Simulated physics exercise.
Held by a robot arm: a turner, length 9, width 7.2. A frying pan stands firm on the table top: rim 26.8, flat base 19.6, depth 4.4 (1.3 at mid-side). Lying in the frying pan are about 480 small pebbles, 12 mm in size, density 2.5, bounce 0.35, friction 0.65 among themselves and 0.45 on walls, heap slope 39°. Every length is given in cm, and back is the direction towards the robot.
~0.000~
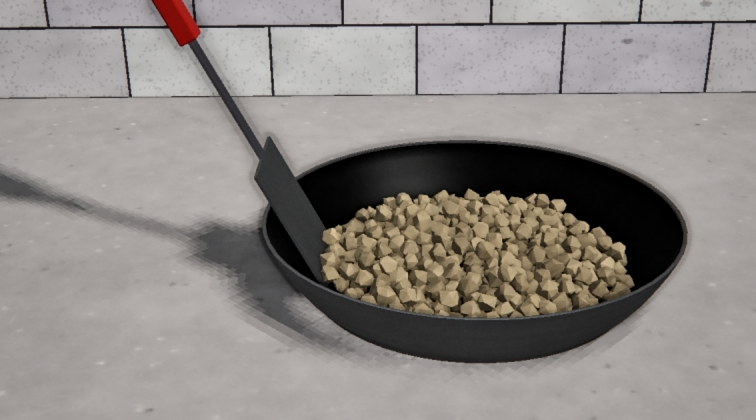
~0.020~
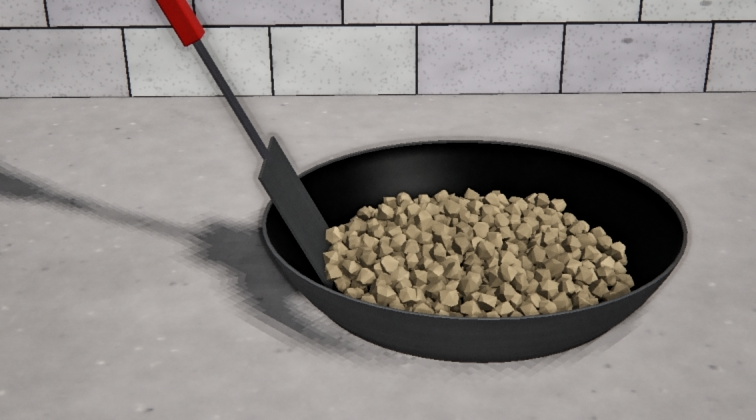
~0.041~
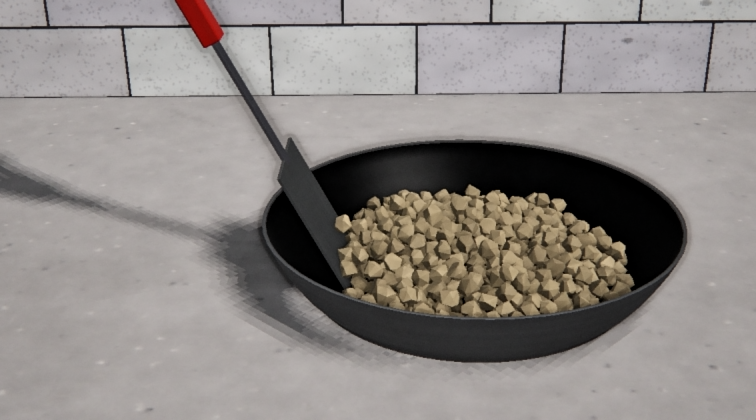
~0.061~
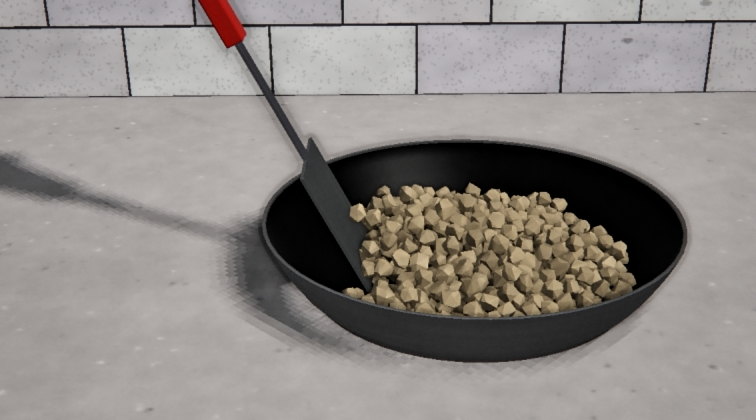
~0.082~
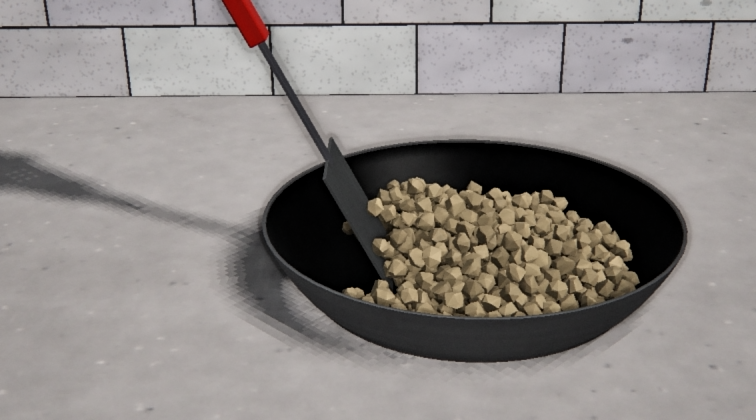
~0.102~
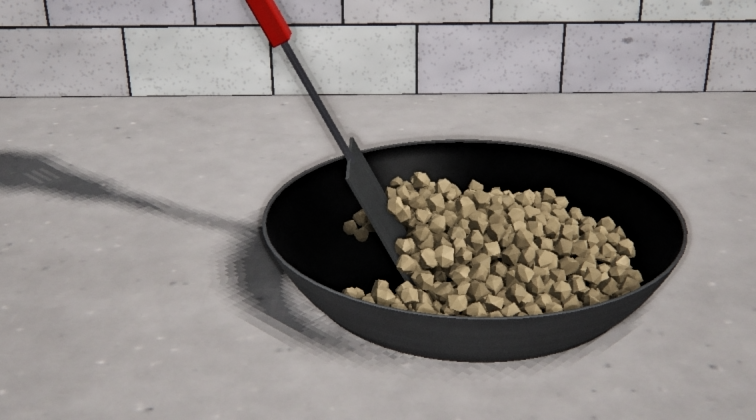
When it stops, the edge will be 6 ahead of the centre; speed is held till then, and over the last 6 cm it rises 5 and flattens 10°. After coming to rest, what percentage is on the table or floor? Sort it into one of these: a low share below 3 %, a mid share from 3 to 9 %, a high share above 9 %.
A mid share, from 3 to 9 %.
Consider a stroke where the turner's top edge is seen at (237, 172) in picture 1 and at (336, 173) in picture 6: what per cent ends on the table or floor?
5 per cent.
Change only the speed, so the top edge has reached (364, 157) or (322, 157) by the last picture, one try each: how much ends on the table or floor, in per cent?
Some 5 and 0 per cent.
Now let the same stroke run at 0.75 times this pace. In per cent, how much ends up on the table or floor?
Estimate: Approx. 0 %.
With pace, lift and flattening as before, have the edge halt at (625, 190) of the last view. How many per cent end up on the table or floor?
15 %, roughly.
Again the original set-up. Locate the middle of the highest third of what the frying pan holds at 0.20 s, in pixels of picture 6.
Around (552, 225).
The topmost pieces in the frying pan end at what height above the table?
About 6.0 cm above the table.
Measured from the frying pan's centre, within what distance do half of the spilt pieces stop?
Roughly 22 cm from the middle.
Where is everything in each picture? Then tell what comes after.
In the first frame, turner top edge at (262, 156), sloping 63°; upper third of the load around (456, 240), from x 330 to 625, top at y 200; 481 in the frying pan.
In the second frame, turner top edge at (266, 156), sloping 63°; upper third of the load around (456, 239), from x 330 to 625, top at y 195.
In the third frame, turner top edge at (284, 157), sloping 63°; upper third of the load around (459, 235), from x 335 to 625, top at y 195.
In the fourth frame, turner top edge at (306, 157), sloping 63°; upper third of the load around (463, 232), from x 335 to 625, top at y 190.
In the fifth frame, turner top edge at (327, 157), sloping 63°; upper third of the load around (471, 230), from x 335 to 630, top at y 185.
In the sixth frame, turner top edge at (349, 157), sloping 63°; upper third of the load around (479, 229), from x 335 to 635, top at y 180; 481 in the frying pan.
By 0.15 s, sloping 63°, highest piece 6 above the table; 481 in the frying pan.
By 0.20 s, sloping 58°, highest piece 7 above the table; 481 in the frying pan.
By 0.43 s, sloping 53°, highest piece 6 above the table; 457 in the frying pan, 19 on the table or floor, 5 on the blade or in flight.
By 1.48 s, sloping 53°, highest piece 6 above the table; 457 in the frying pan, 24 on the table or floor.
Final count, 457 in the frying pan, 24 on the table or floor. That is 5 % on the table or floor.
